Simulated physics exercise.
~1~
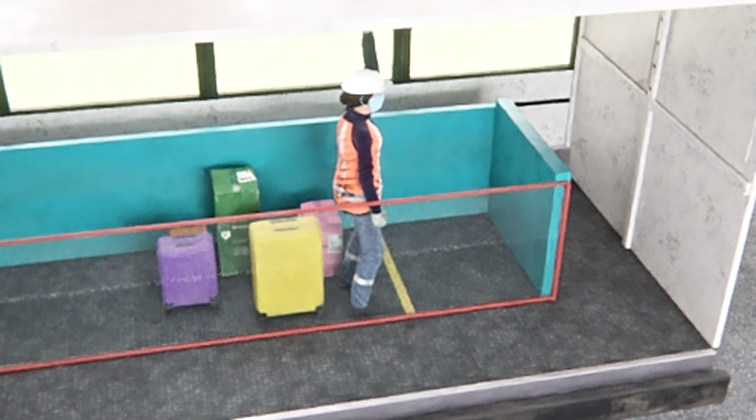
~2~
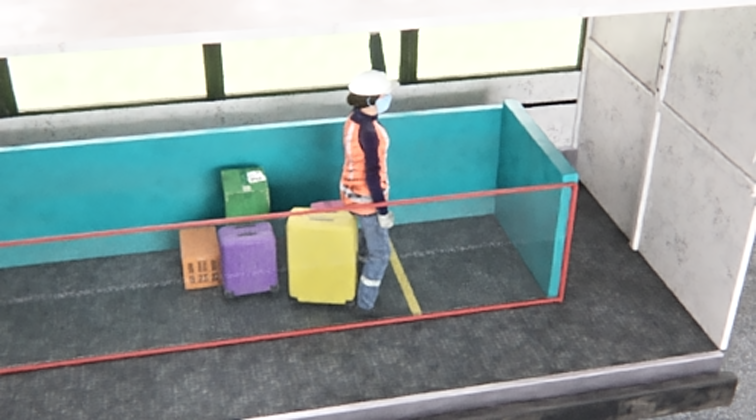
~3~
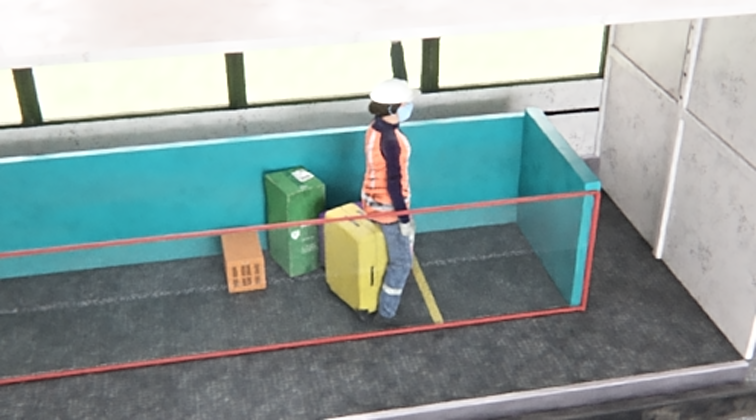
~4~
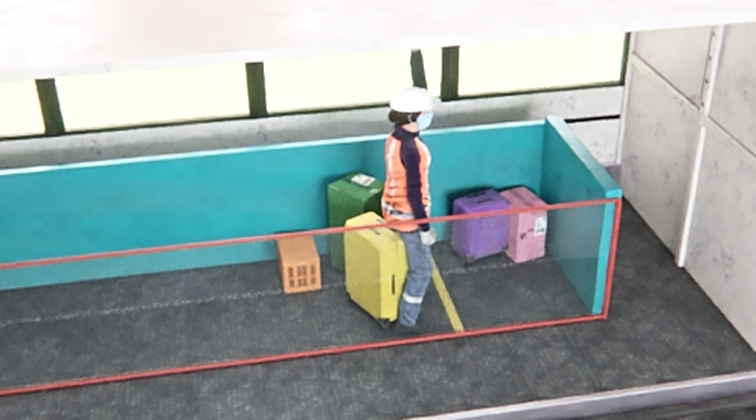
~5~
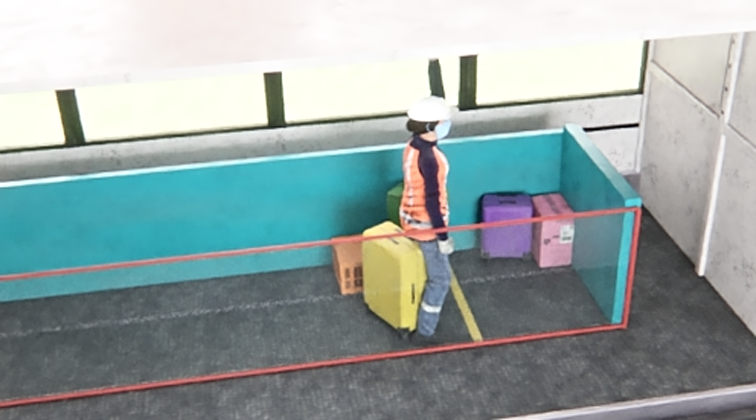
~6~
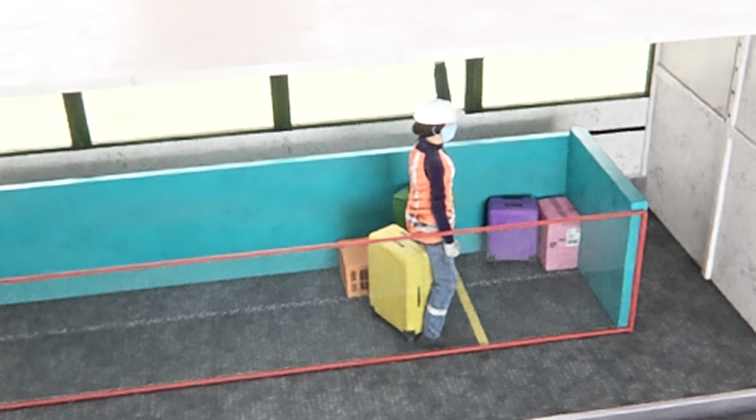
In a bus bay, purple and pink cases roll right past a yellow line and stop.
